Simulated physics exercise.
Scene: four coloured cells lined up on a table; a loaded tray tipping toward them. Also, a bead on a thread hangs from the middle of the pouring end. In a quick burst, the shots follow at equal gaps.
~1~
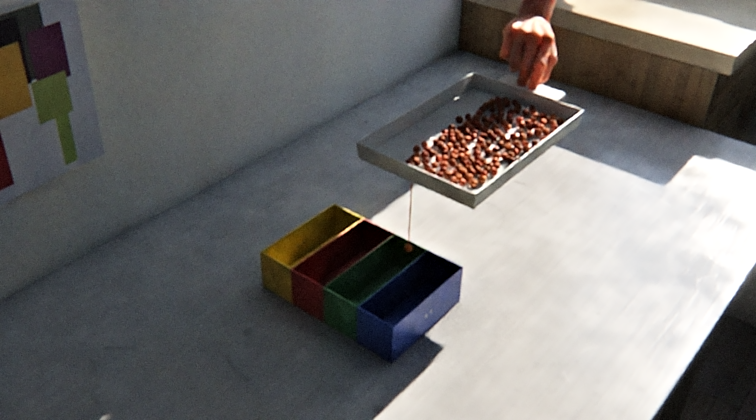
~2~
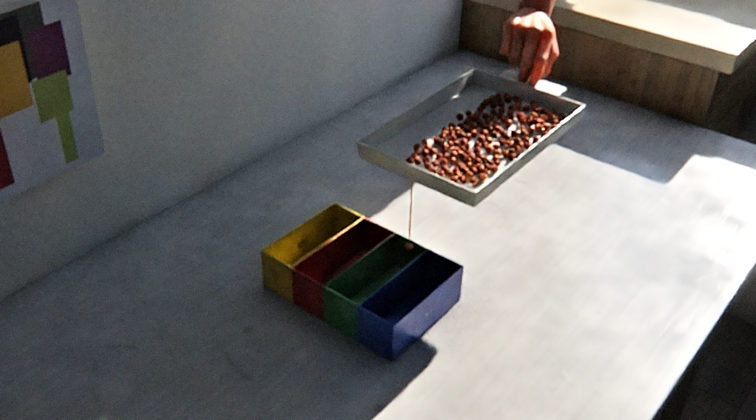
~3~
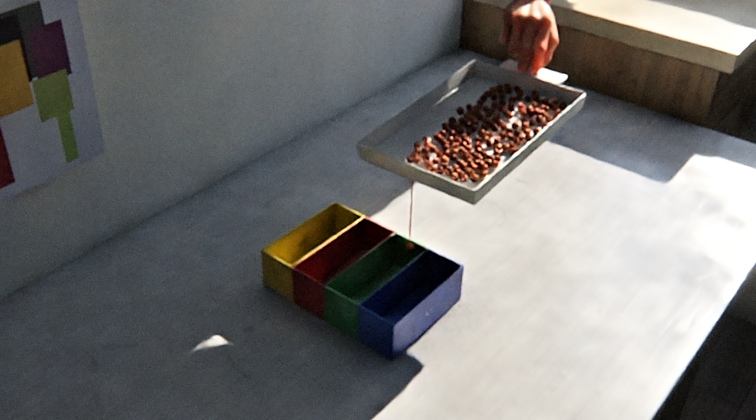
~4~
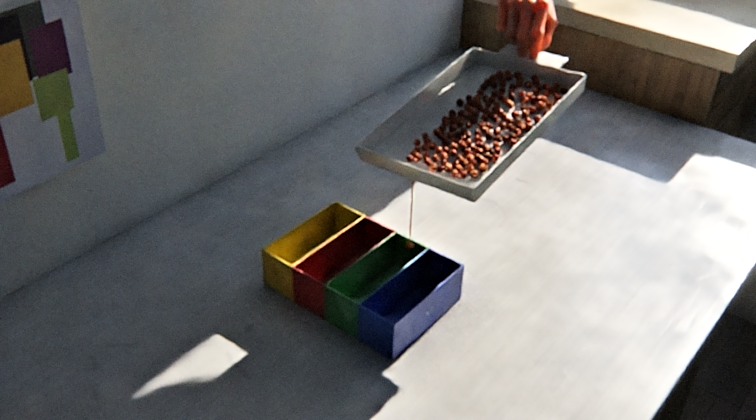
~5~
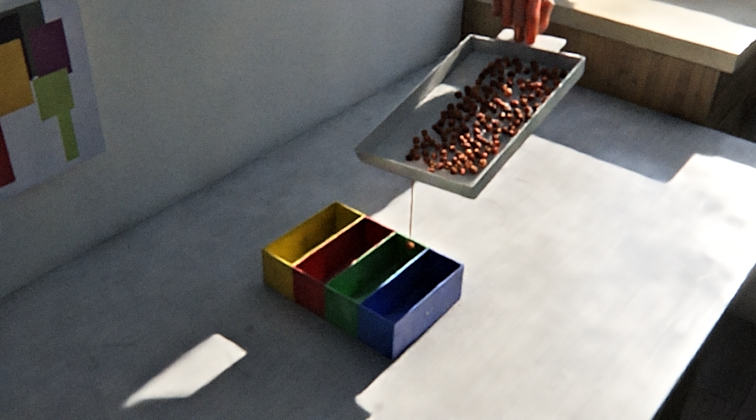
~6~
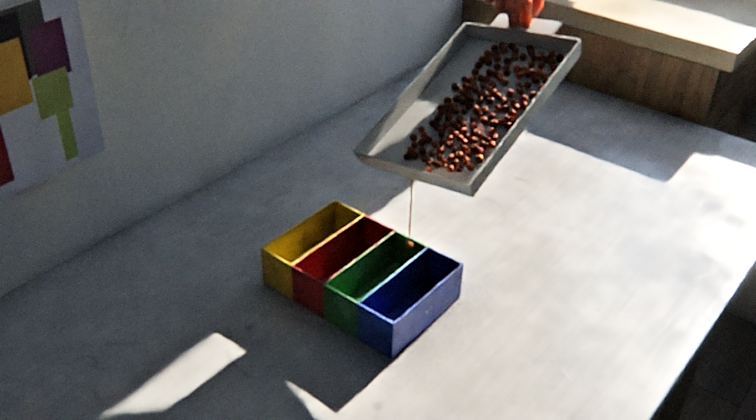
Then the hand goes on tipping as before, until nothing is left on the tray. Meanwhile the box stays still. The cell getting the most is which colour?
It is red.
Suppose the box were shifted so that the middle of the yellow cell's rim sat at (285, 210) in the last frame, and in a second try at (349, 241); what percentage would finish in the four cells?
First 100 %, then 90 %.
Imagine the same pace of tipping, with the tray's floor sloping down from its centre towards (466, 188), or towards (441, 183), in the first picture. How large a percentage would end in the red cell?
First heading roughly 0 %, second roughly 0 %.
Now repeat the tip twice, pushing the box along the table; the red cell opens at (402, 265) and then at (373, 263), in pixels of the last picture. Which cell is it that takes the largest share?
The cell in yellow; that yellow cell.
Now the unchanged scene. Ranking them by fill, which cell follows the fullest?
That one is the cell in green.
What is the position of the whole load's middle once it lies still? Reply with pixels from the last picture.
Last view, centre at rest - approx. (345, 279).
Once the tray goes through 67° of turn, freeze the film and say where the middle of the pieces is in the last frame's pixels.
Centre estimate: (394, 144).
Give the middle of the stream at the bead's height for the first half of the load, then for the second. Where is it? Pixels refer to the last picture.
(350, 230), then (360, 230).
Soon, tray tipped steeply; nearly all on the tray; a stray few falling or outside the box.
A while on, tray tipped past a quarter turn; most on the tray; a small part in the red cell; a stray few in the yellow cell; a stray few in the green cell; a stray few falling or outside the box.
Towards the end, tray tipped past a quarter turn; about two thirds in the red cell; about a quarter in the green cell; a small part in the yellow cell; a stray few in the blue cell.
Finally, tray tipped past a quarter turn; about two thirds in the red cell; about a quarter in the green cell; a small part in the yellow cell; a stray few in the blue cell.
